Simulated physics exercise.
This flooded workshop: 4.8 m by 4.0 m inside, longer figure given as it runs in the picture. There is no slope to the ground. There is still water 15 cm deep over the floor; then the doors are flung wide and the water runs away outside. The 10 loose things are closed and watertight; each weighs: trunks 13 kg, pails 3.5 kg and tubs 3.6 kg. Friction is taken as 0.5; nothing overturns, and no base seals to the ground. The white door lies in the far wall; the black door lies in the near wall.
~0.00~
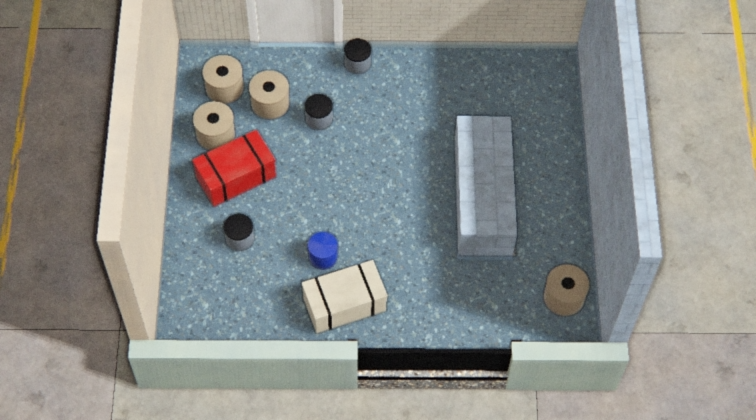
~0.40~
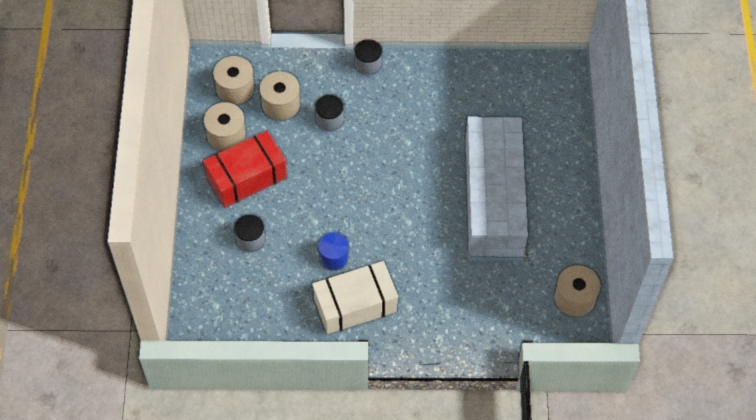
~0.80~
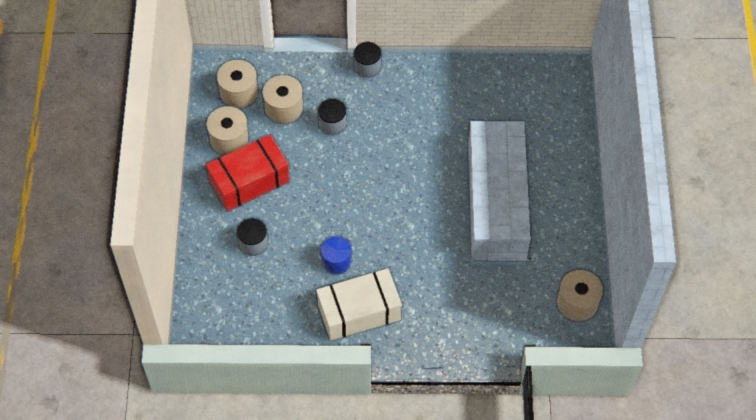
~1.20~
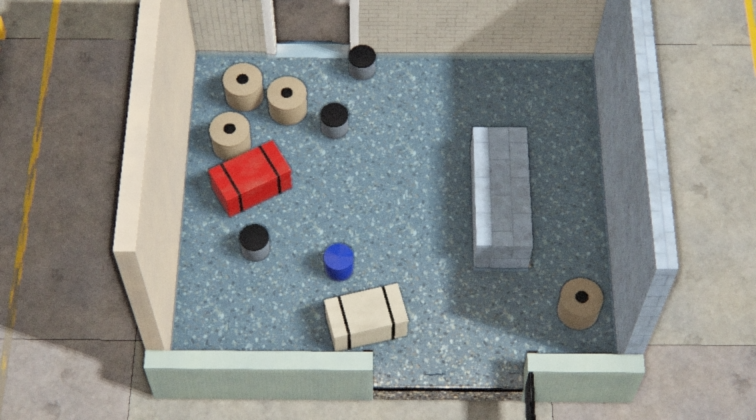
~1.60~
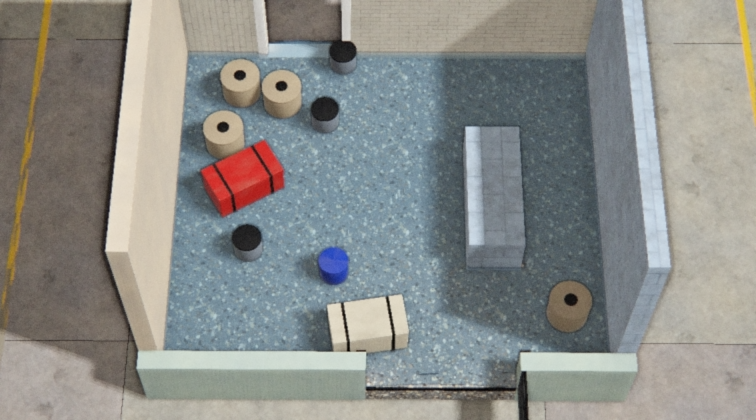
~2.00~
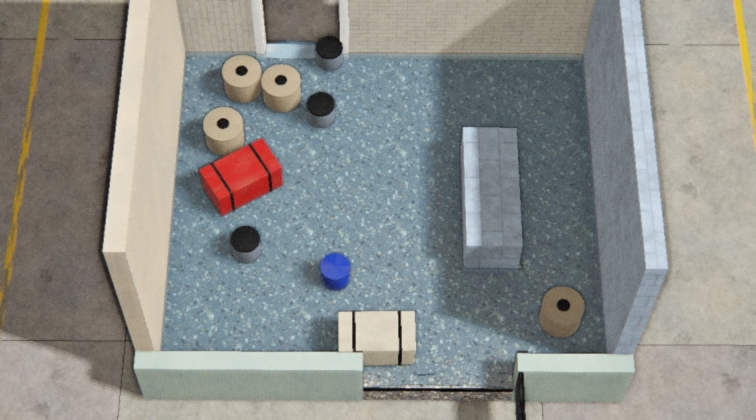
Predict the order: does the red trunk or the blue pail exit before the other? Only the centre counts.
It is the blue one that exits before the other.
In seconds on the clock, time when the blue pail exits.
Roughly 6.5 s, I'd say.
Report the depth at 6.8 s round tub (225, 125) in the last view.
Around 10 centimetres.
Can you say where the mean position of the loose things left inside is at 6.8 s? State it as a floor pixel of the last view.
Mean position: Approximately (250, 191).
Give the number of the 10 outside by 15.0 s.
8.
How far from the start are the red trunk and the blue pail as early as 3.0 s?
I'd say about 10 and 40 centimetres.
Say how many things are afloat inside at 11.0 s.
Of them, 3.
After 3.0 s the red trunk is near (244, 161), 0.1 m from its start, afloat; the blue pail is near (353, 279), 0.4 m from its start, afloat; 2 of 10 are out; 8 afloat.
After 6.8 s the red trunk is near (246, 163), 0.1 m from its start, afloat; the blue pail has gone out (at 6.4 s); 7 of 10 are out; 3 afloat.
After 11.0 s the red trunk is near (260, 144), 0.5 m from its start, afloat; the blue pail has gone out (at 6.4 s); 7 of 10 are out; 3 afloat.
After 15.0 s the red trunk is near (262, 145), 0.4 m from its start, afloat; the blue pail has gone out (at 6.4 s); 8 of 10 are out; 2 afloat.
